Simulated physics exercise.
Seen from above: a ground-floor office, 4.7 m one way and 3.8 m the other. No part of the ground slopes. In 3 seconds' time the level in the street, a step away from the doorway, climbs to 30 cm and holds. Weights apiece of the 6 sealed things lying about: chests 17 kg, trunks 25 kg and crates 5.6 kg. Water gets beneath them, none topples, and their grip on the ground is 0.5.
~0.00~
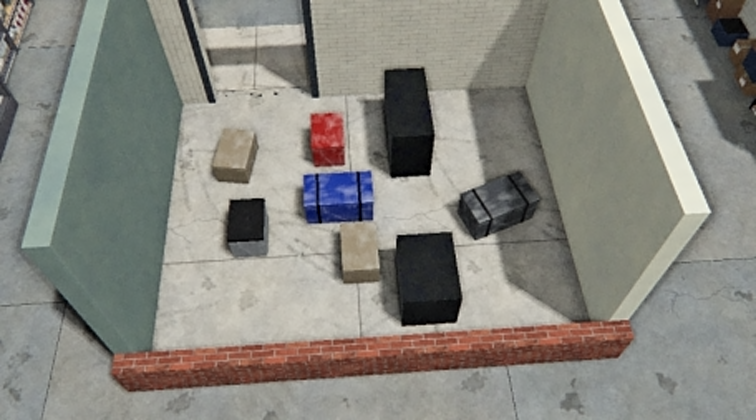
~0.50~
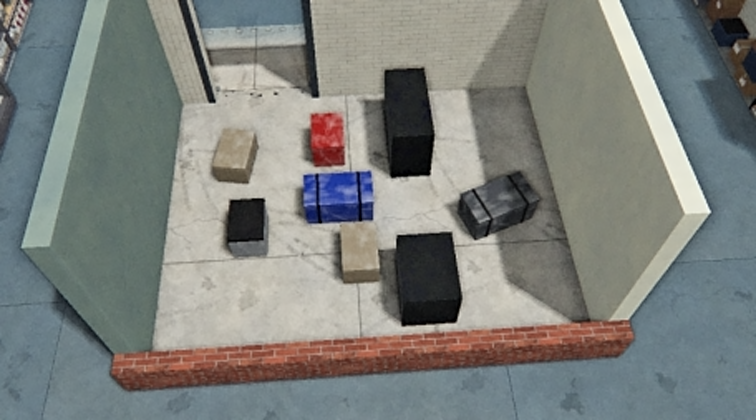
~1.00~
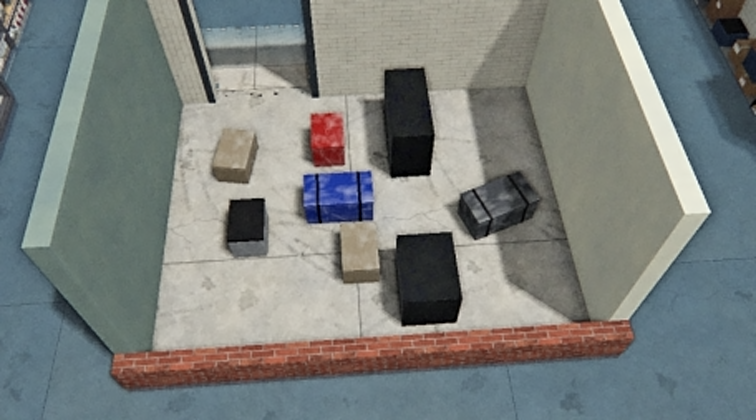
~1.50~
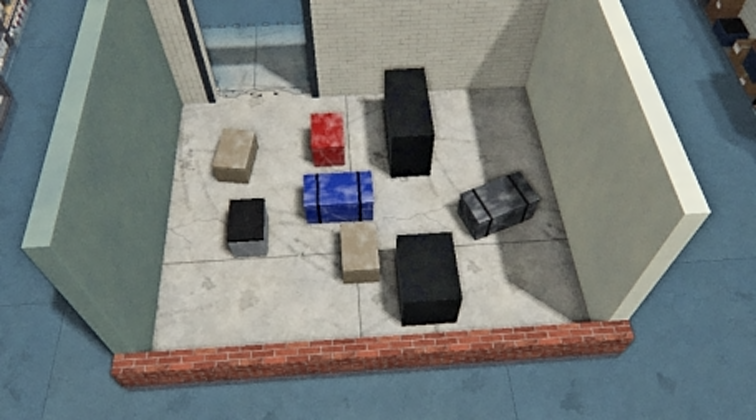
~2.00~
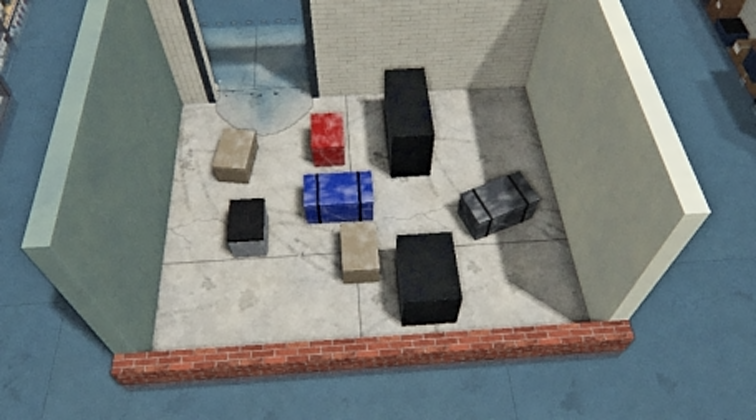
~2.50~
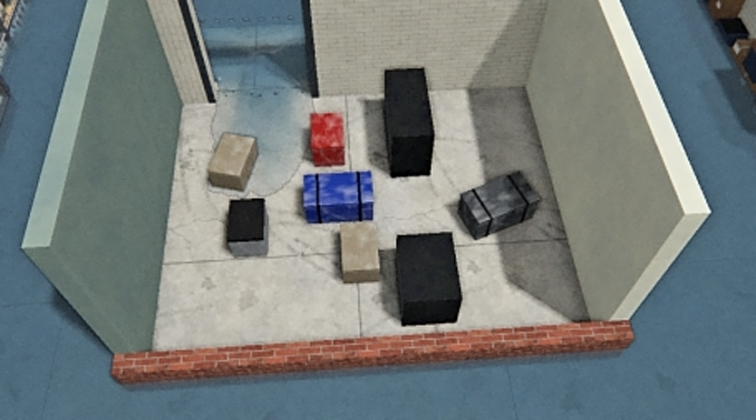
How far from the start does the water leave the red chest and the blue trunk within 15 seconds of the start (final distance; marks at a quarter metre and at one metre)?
By that time the red chest has gone a long distance and the blue trunk has gone a long distance.
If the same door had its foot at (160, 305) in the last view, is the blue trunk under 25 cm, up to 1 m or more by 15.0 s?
The blue trunk drifts well away.
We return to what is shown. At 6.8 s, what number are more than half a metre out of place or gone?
5 in all.
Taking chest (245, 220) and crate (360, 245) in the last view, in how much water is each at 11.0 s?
First roughly 20 cm, second roughly 17 cm.
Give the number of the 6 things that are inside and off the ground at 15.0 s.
6 at that moment.
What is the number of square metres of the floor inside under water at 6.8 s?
Around 16 m2 of it.
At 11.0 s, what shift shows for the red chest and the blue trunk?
Shifts: Around 150 and 250 cm.
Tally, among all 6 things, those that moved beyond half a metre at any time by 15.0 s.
Answer: 6.
After 3.5 s the red chest is near (335, 132), 0.1 m from its start, aground; the blue trunk is near (338, 188), 0.0 m from its start, aground; 0 afloat.
After 6.8 s the red chest is near (424, 197), 1.5 m from its start, aground; the blue trunk is near (373, 242), 0.9 m from its start, afloat; 4 afloat.
After 11.0 s the red chest is near (444, 88), 1.6 m from its start, afloat; the blue trunk is near (551, 219), 2.4 m from its start, afloat; 6 afloat.
After 15.0 s the red chest is near (455, 102), 1.6 m from its start, afloat; the blue trunk is near (489, 194), 1.7 m from its start, afloat; 6 afloat.
